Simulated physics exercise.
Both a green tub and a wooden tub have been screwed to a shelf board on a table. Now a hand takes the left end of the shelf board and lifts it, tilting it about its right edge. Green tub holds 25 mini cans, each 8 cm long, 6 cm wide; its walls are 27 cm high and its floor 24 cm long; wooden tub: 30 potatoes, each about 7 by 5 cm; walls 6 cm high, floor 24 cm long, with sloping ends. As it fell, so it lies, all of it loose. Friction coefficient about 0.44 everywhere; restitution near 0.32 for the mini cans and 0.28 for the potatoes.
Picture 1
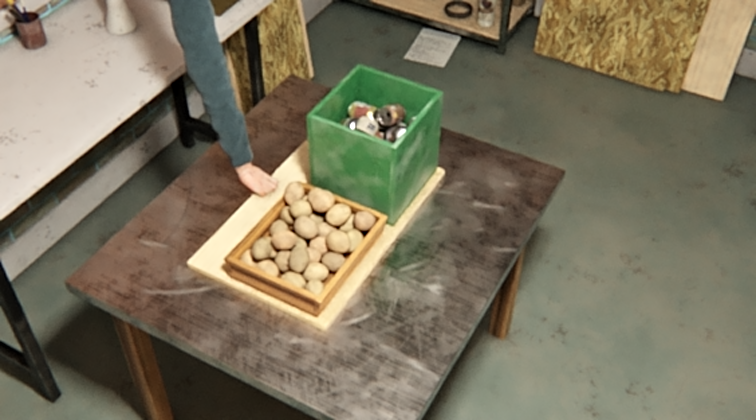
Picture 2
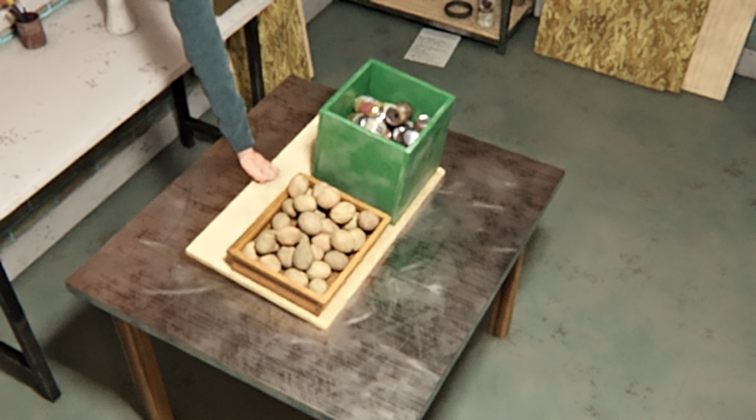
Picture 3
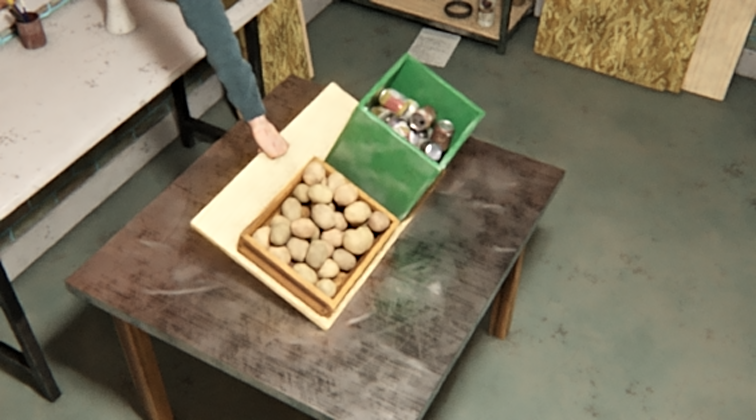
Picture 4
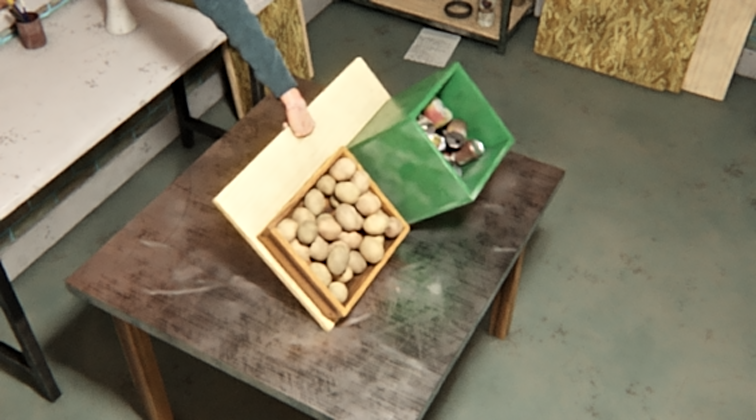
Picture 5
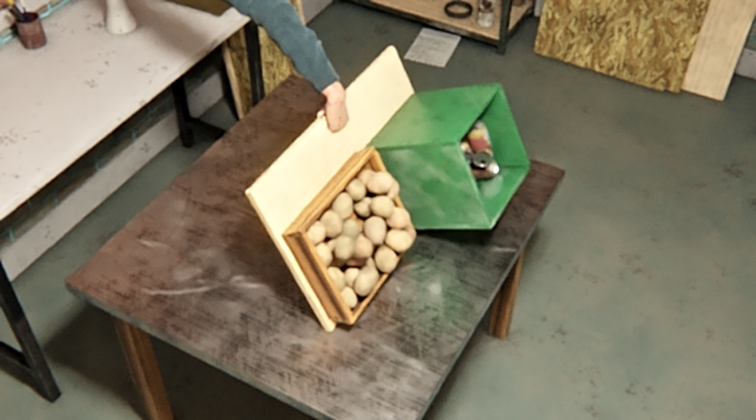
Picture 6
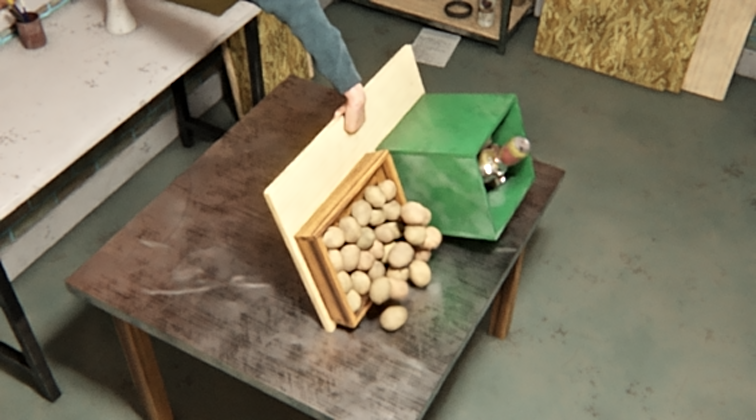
Potatoes tumbling from a wooden tray as a hand steeply tilts a board carrying it and a green tub of small cans.
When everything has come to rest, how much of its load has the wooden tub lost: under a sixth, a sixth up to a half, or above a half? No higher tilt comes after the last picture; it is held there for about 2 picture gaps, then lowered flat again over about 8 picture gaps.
Looks like the bulk comes out.
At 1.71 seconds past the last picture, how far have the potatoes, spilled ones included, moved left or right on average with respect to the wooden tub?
Rightwards, roughly 42 cm.
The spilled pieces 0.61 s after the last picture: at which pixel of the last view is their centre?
Estimated centre: About (492, 327).
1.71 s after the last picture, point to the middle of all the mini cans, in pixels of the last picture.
Their middle is around (383, 155).
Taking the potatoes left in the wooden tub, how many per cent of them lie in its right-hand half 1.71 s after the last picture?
Around 90%.
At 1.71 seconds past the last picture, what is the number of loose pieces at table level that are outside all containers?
Near 8, by my count.
Then, 0.27 s after the last picture, tilt 69°; the green tub is down by 1 of 25 and the wooden tub is down by 14 of 30.
Then, 0.61 s after the last picture, tilt 40°; the green tub is down by 1 of 25 and the wooden tub is down by 17 of 30.
Then, 1.09 s after the last picture, tilt 0°; the green tub is down by 1 of 25 and the wooden tub is down by 18 of 30.
Outcome (1.71 s after the last picture), the green tub is down by 1 of 25 and the wooden tub is down by 18 of 30. Asked share, 18 of 30, 60 per cent.
